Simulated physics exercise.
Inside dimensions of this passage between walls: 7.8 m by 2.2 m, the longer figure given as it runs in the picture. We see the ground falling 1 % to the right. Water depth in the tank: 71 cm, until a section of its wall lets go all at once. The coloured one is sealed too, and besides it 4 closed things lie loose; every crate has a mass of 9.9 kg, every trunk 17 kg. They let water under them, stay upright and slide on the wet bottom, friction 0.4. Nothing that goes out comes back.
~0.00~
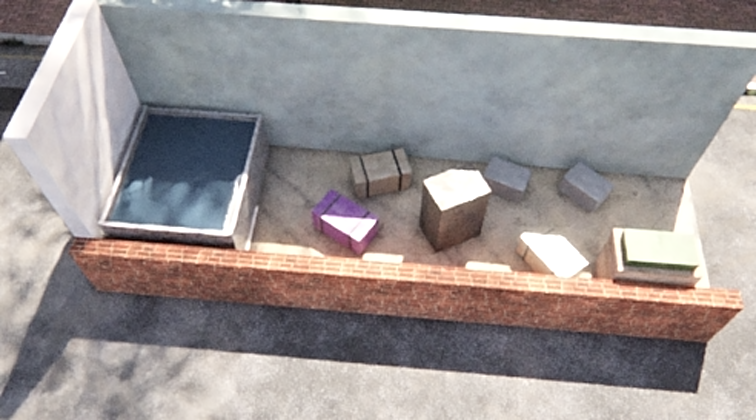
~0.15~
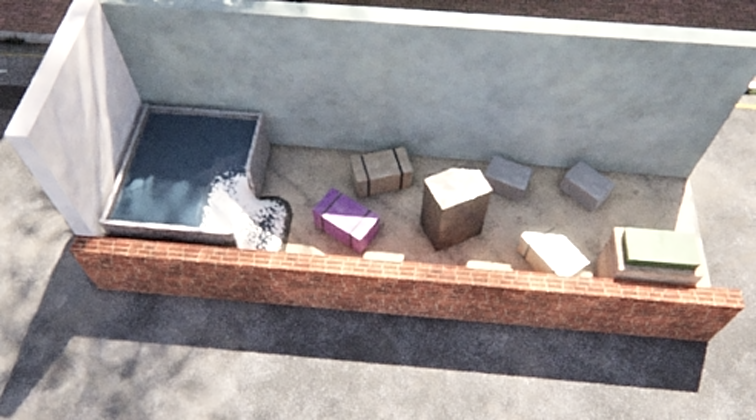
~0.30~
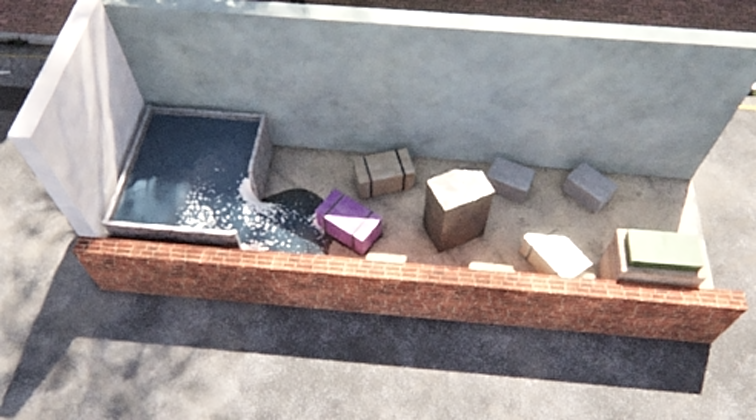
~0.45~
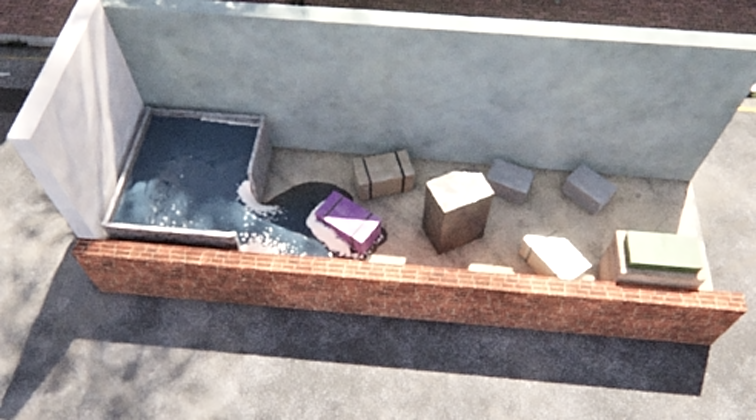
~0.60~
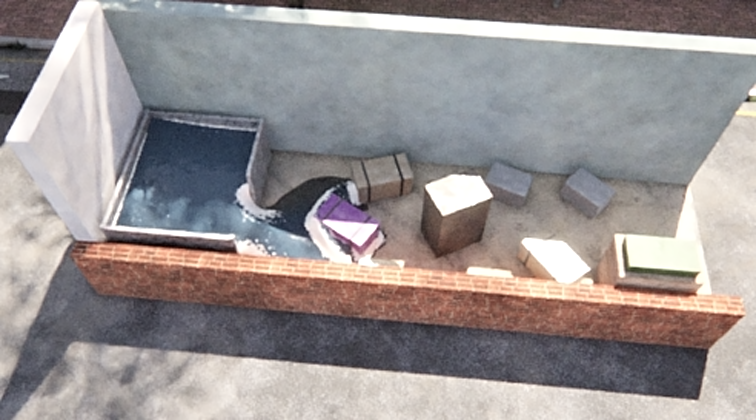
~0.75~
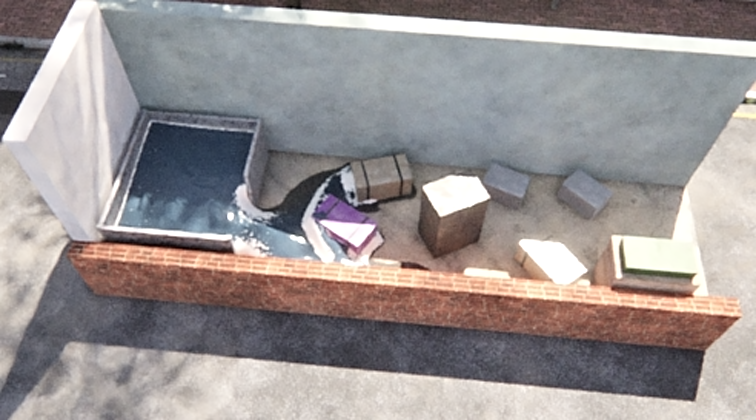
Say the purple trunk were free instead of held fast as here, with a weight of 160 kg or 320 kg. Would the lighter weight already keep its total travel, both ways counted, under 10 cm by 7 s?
I'd go with the heavy total.
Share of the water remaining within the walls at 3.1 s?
Still held: Near 96 %.
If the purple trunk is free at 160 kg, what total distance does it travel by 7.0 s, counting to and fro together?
80 cm, roughly.
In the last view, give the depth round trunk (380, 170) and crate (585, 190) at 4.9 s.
Close to 8 and 9 centimetres.
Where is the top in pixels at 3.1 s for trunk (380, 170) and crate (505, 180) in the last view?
Somewhere about (456, 172) and (539, 190).
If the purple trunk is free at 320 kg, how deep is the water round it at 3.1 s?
15 cm, roughly.
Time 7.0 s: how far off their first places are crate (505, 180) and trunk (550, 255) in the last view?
Log: Item 1 at 150 cm, item 2 washed out.
After 1.4 s the purple trunk would be 22 cm from its start with 160 kg and 0 cm from its start with 320 kg; 19 cm of water round it then.
After 3.1 s the purple trunk would be 77 cm from its start with 160 kg and 0 cm from its start with 320 kg; 15 cm of water round it then.
After 4.9 s the purple trunk would be 77 cm from its start with 160 kg and 0 cm from its start with 320 kg; 13 cm of water round it then.
After 7.0 s the purple trunk would be 77 cm from its start with 160 kg and 0 cm from its start with 320 kg; 11 cm of water round it then.
